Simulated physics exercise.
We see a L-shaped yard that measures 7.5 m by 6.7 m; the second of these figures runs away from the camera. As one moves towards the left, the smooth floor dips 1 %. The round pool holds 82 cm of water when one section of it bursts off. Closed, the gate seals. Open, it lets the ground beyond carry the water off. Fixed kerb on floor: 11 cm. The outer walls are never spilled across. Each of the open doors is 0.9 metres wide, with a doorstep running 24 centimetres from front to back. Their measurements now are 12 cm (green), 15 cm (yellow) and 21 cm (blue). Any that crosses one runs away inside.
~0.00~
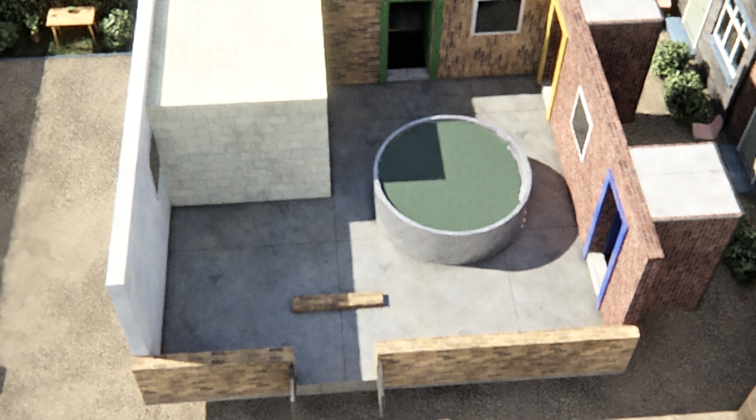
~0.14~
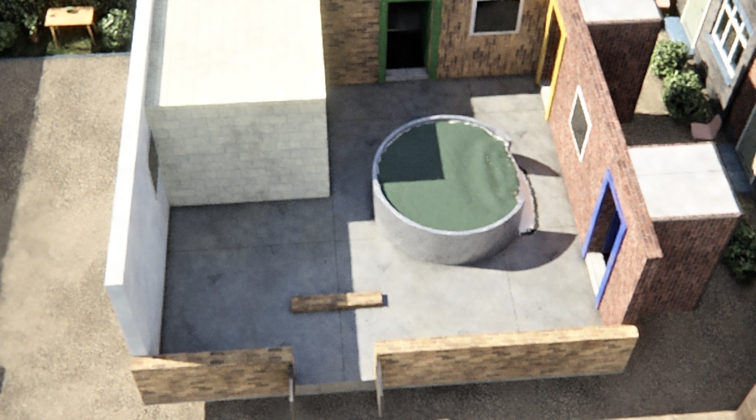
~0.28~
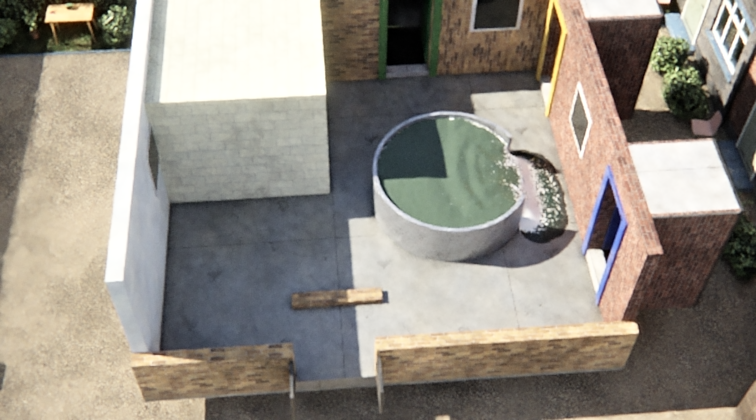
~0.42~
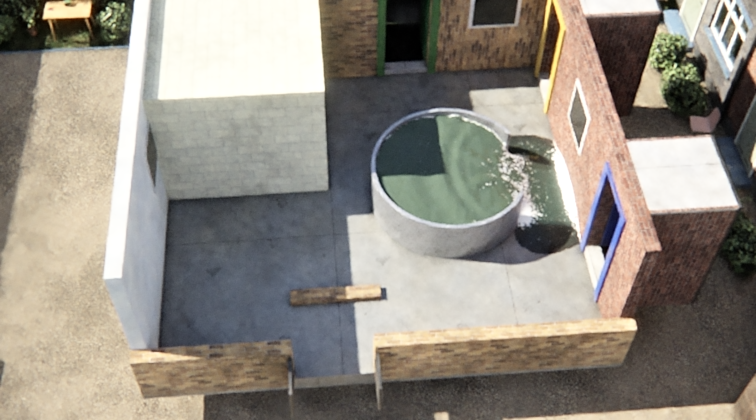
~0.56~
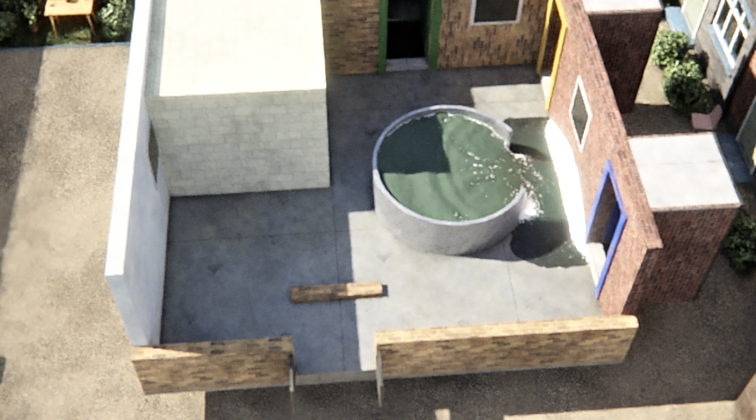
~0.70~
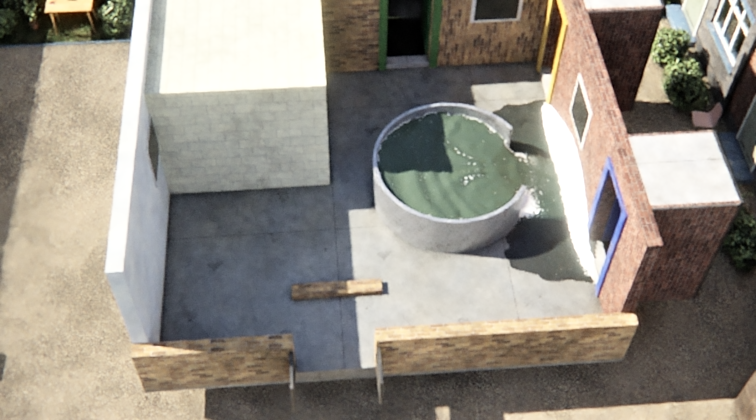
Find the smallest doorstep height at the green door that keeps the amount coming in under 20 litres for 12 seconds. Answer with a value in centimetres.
The smallest height is about 10 cm.
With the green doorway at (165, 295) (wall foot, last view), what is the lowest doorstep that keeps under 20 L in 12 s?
It needs roughly 18 cm.
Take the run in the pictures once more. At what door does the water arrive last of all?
The green door.
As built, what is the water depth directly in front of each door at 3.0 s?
Green door 15 cm, yellow door 17 cm, blue door 15 cm.
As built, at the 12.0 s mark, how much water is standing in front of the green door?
You'd measure close to 8.5 cm there.
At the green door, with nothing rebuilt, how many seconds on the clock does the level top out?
Crest at t of about 2.8 s.
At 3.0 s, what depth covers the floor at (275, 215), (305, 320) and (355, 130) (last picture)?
Taking the spots in order: About 0, 2 and 0 centimetres.
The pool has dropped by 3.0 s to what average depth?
Near 38 cm, averaged.
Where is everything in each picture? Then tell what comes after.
In the first frame, the round pool at (452, 175) is whole and still, 82 cm deep; the green door at (410, 44) is dry.
In the second frame, water pours out at (521, 190) and has run 0.3 m, to (535, 225); about 8 cm deep outside, 82 cm at the back.
In the third frame, the front is at (564, 217), 0.8 m from the gap at (521, 188); 1.4 m2 of floor is wet, 82 cm left at the back.
In the fourth frame, the front is at (578, 236), 1.2 m from the gap at (519, 185); 2.5 m2 of floor is wet, 82 cm left at the back.
In the fifth frame, the front is at (586, 260), 1.5 m from the gap at (520, 183); 3.4 m2 of floor is wet, 82 cm left at the back.
In the sixth frame, water pours out at (521, 180) and has run 1.8 m, to (591, 278); about 8 cm deep outside, 81 cm at the back; the green door at (409, 31), 3.8 m from the gap, is still 2.3 m from the nearest water.
After 1.4 s water covers 20 % of the floor, deepest (64 cm) near (565, 188); it has not reached the green door.
After 3.0 s water covers 50 % of the floor, deepest (37 cm) near (591, 329); 15 cm at the green door, 1 litre in over its 12 cm doorstep.
After 12.0 s water covers 100 % of the floor, deepest (20 cm) near (168, 228); 8 cm at the green door, 8 litres in over its 12 cm doorstep.
At the green door as built, the water arrived by 2.0 s and peaked near 15 cm at 2.8 s.
With a doorstep of 8.5 cm, 35 litres would have come in within the 12 s; with 11.5 cm, 11 litres. So under 20 litres takes about 10 cm.
